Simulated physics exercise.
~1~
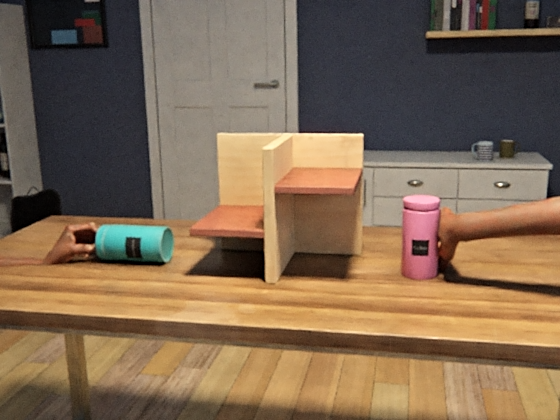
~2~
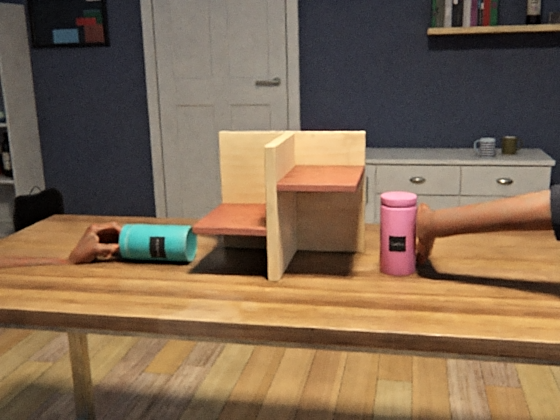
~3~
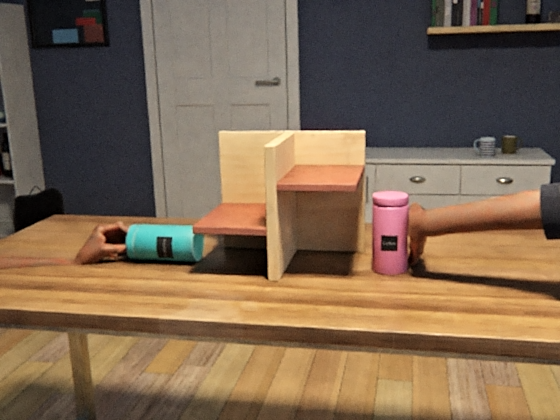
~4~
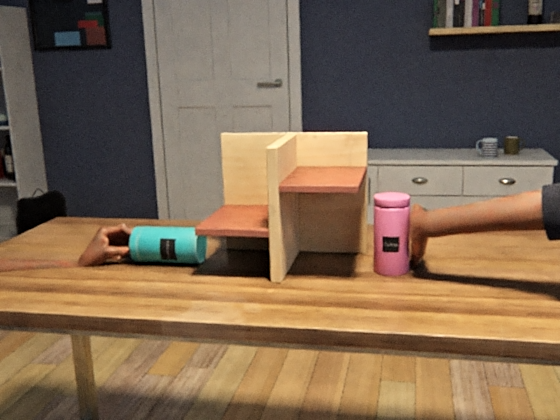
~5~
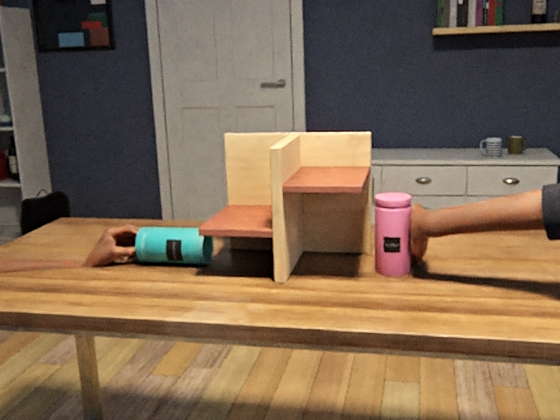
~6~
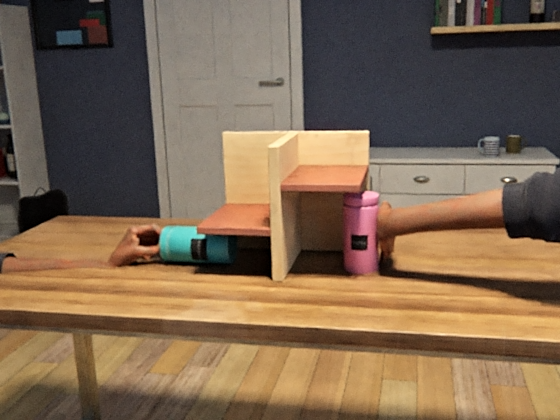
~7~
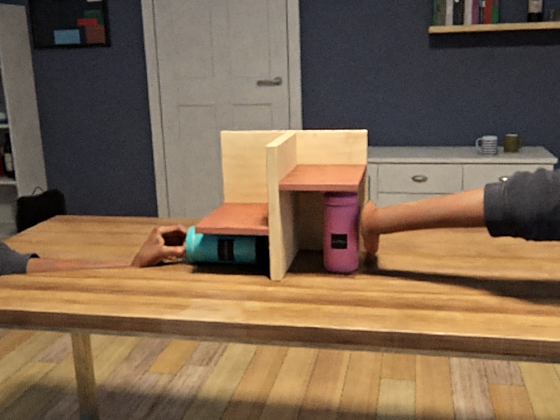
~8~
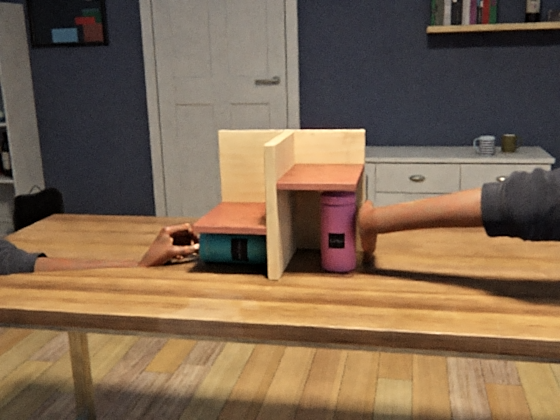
At the start, a turquoise jar lies on its side to the left of a two-sided wooden shelf on a table, while a pink jar stands upright to the right, a hand at each. The hands push both jars inward toward the shelf, then pause with the jars just short of it or at its edge. Next, the turquoise jar slides right beneath the lower reddish board as the pink jar moves left under the higher one. The hands keep pushing them further in. Finally, both jars sit under their boards, the turquoise one still lying down and the pink one upright.
